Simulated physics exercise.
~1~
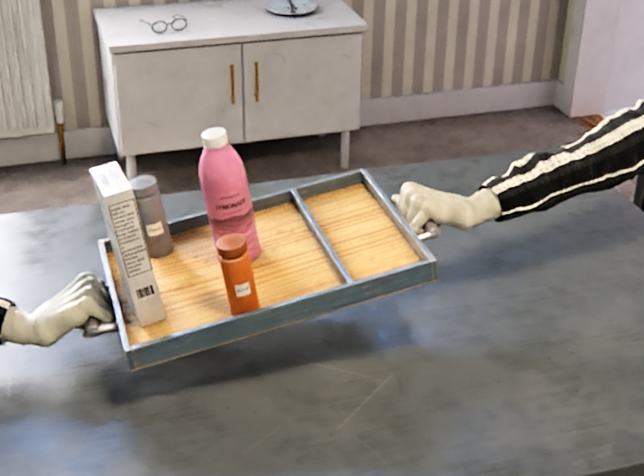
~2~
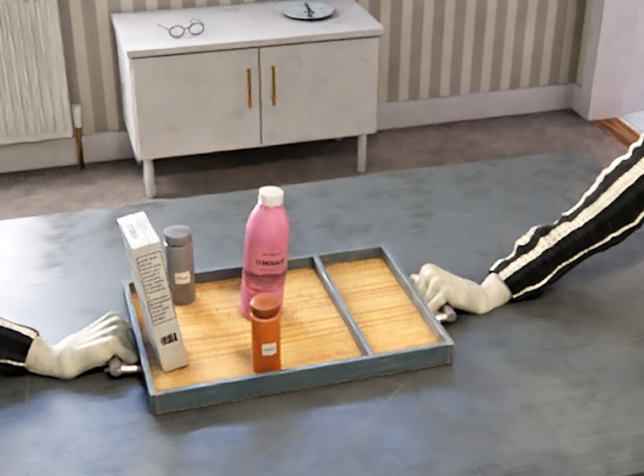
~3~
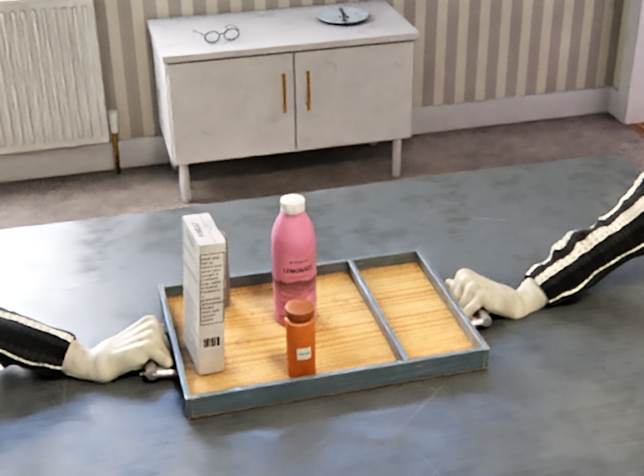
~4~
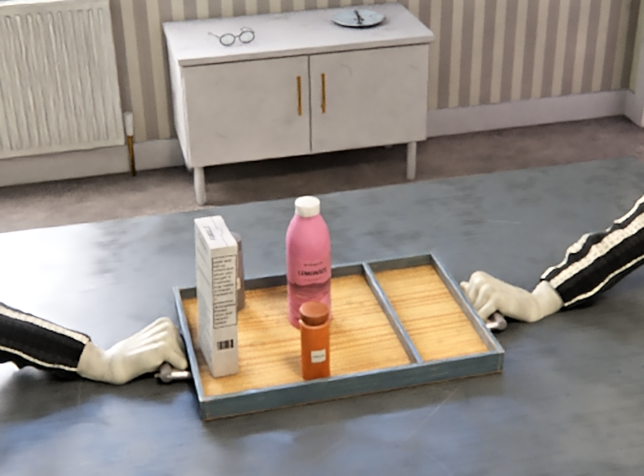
Two pale hands lowered a tilted tray holding a pink bottle, an orange container, a grey container and a white box onto a grey table, where it settled flat, and everything was still standing upright on it at the end.
